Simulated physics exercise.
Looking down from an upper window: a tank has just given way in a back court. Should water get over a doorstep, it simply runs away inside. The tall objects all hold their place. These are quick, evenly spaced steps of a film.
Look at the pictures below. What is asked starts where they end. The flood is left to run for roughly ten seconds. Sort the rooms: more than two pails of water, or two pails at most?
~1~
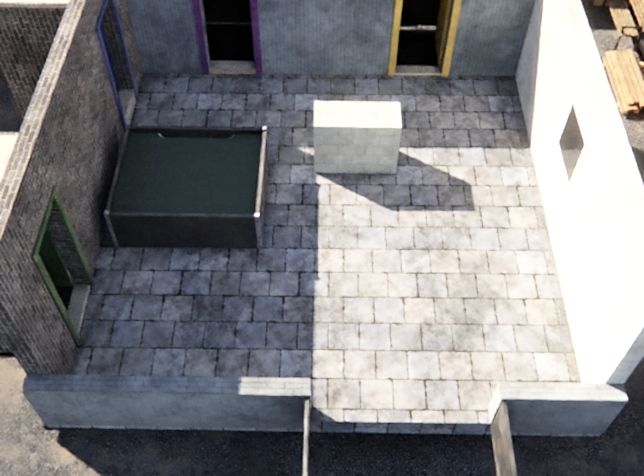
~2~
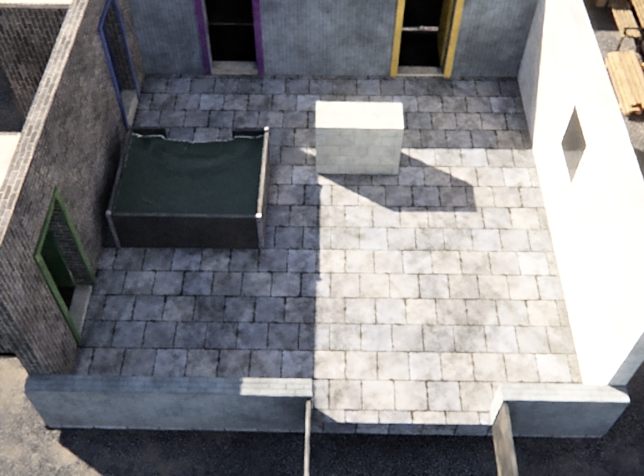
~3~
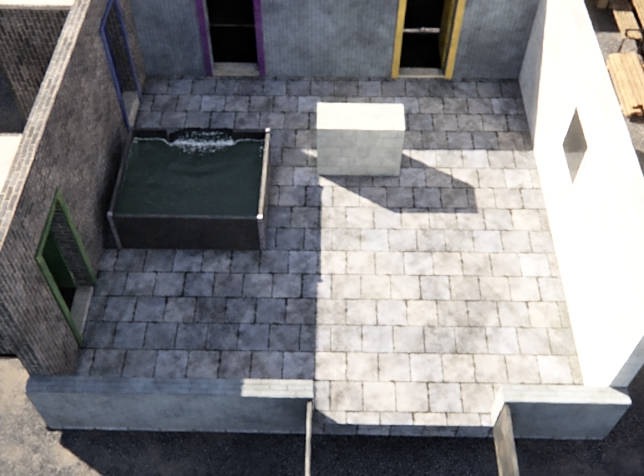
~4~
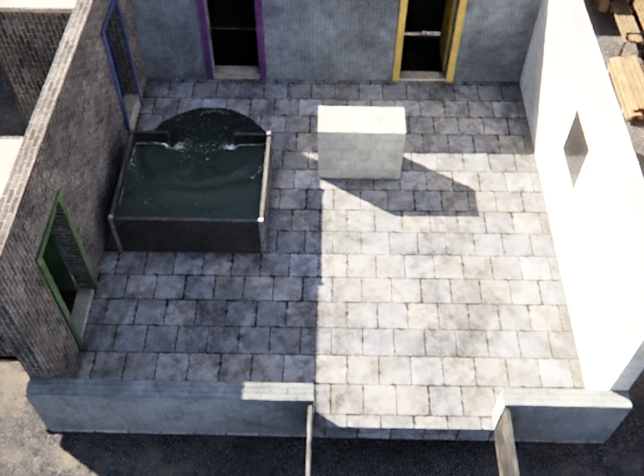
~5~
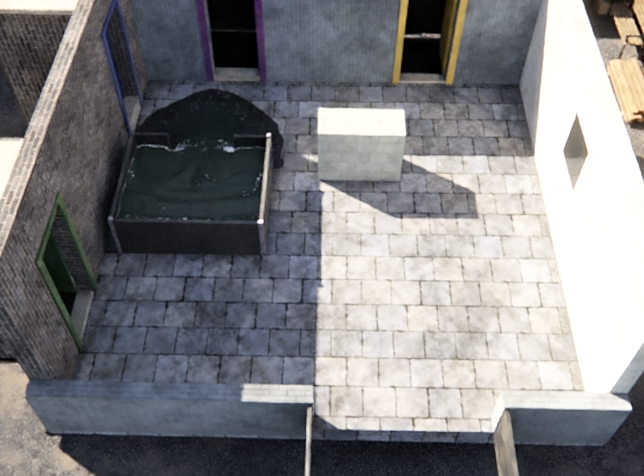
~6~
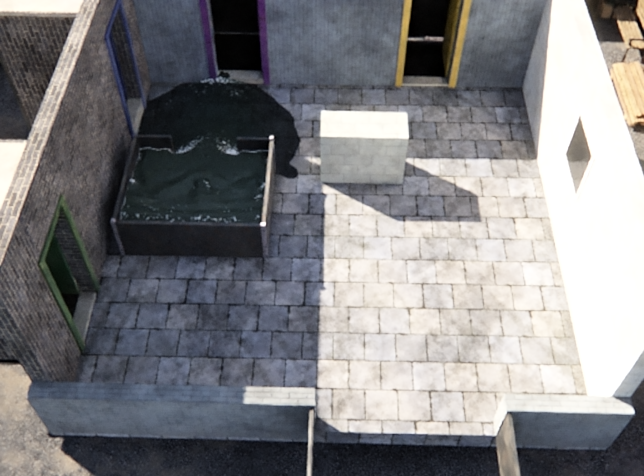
Yellow door - two pails at most; green door - two pails at most; purple door - more than two pails; blue door - two pails at most.
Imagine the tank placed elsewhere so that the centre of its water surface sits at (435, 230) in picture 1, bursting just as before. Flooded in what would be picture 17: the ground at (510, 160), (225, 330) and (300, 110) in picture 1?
In order: Submerged, untouched, untouched.
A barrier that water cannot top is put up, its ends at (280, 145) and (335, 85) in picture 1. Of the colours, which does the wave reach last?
The green-painted one comes last.
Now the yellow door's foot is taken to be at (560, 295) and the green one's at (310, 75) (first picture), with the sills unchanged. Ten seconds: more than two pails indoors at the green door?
So then the green door tops it.
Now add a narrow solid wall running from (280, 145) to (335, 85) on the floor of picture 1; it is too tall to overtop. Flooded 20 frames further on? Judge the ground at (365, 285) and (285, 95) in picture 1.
As listed: No water, covered.
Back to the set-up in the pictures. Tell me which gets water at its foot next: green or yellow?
My pick for first is the one in yellow.
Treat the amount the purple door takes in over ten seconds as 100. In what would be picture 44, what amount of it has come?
That share would be near 100 %.
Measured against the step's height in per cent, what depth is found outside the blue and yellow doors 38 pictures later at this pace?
First around 40 percent, second around 100 percent.
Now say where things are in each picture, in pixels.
In the first picture, still water in the tank at (190, 173).
In the second picture, water pours out on the tank's far side and has run to a hidden place.
In the third picture, the front is at a hidden place, out from the gap on the tank's far side.
In the fourth picture, the front is at (202, 111), out from the gap on the tank's far side.
In the fifth picture, the front is at (205, 93), out from the gap on the tank's far side.
In the sixth picture, water pours out on the tank's far side and has run to (220, 74).
A moment on, water covers 15 % of the floor; the yellow door not reached, the green door not reached, the purple door over two buckets in, the blue door wet at the sill, nothing in.
Next, water covers 20 % of the floor; the yellow door wet at the sill, nothing in, the green door not reached, the purple door far over two buckets in, the blue door wet at the sill, nothing in.
Then, water covers 30 % of the floor; the yellow door wet at the sill, nothing in, the green door not reached, the purple door far over two buckets in, the blue door wet at the sill, nothing in.
Later, water covers 50 % of the floor; the yellow door wet at the sill, nothing in, the green door wet at the sill, nothing in, the purple door far over two buckets in, the blue door wet at the sill, nothing in.
In the end, water covers 85 % of the floor; the yellow door under two buckets in, the green door wet at the sill, nothing in, the purple door far over two buckets in, the blue door wet at the sill, nothing in.
